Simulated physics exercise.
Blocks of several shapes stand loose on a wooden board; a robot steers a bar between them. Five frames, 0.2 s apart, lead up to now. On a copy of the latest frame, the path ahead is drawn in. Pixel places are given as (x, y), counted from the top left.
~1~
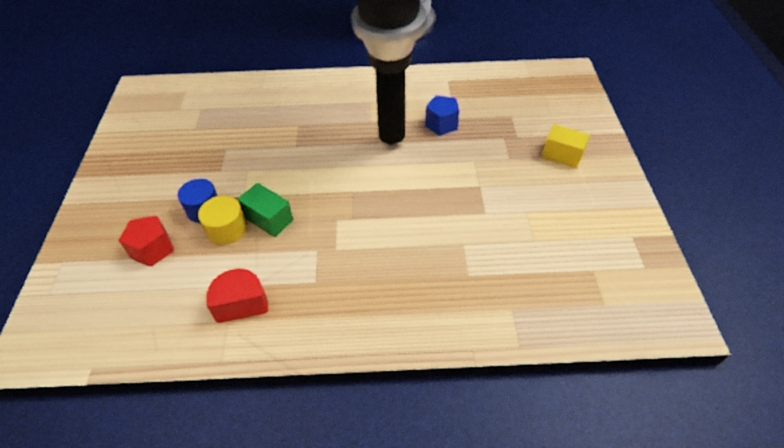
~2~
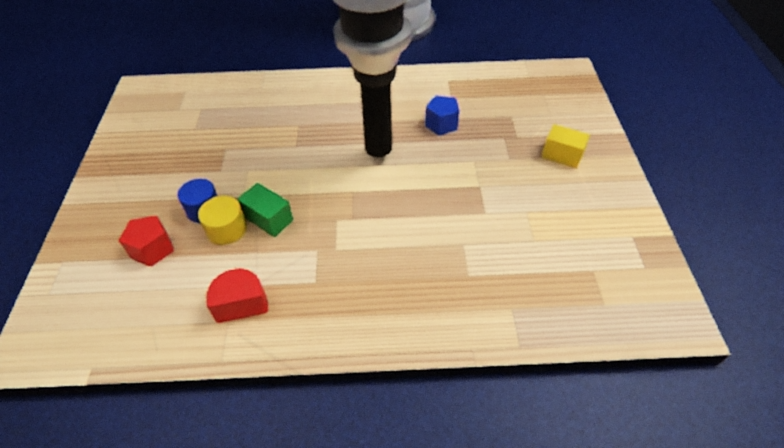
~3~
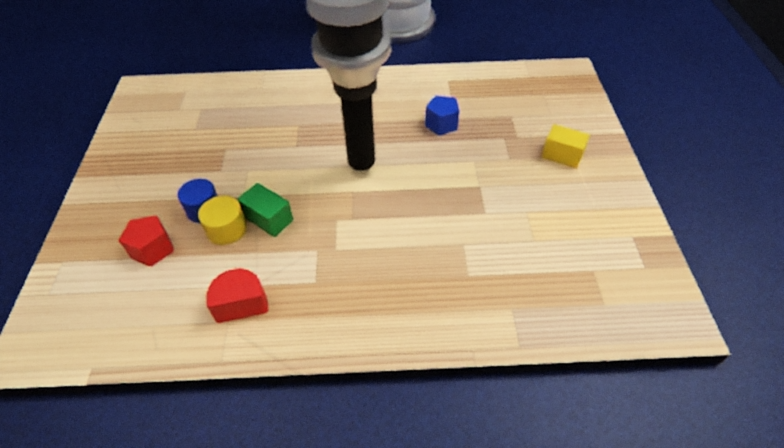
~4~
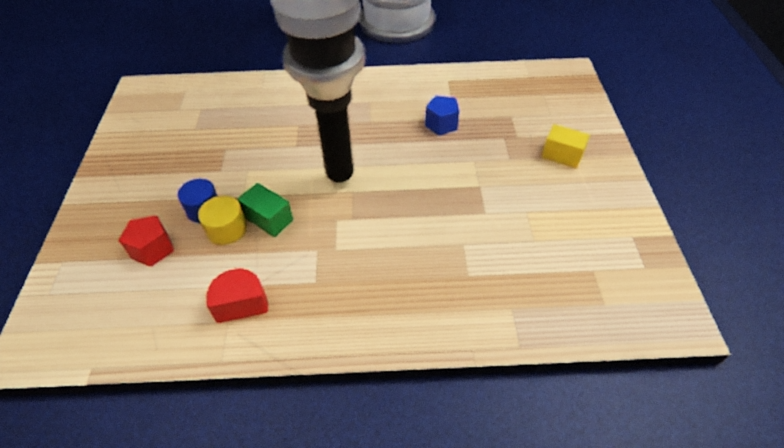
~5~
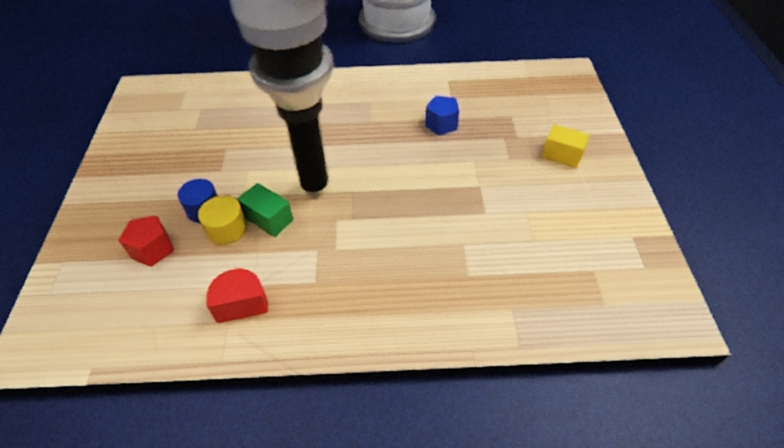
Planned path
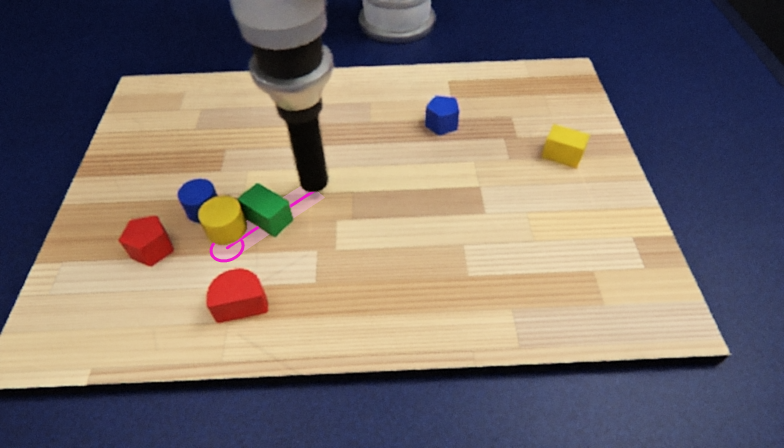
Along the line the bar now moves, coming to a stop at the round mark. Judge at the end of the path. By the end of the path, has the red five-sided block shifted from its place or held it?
It is shoved along.
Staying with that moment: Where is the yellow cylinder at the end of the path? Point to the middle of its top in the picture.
I predict (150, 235).
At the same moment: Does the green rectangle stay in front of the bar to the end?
Yes - that is the case.
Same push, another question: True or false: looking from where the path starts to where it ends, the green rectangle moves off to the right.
That claim is true.
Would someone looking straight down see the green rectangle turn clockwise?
Final answer: Yes.
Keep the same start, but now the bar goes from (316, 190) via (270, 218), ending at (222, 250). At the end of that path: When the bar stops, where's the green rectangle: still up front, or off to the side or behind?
It holds its place in front.
Drawn move, in a line from (316, 190) to (227, 248).
The first path, step by step. One third of the way, bar (286, 201); green rectangle (255, 203), turned 15° clockwise.
Two thirds of the way, bar (256, 221); yellow cylinder (184, 223); green rectangle (221, 218), turned 40° clockwise.
At the end, bar (224, 241); red five-sided block (110, 234), turned 25° clockwise; blue cylinder still; yellow cylinder (150, 235); green rectangle (185, 237), turned 50° clockwise.
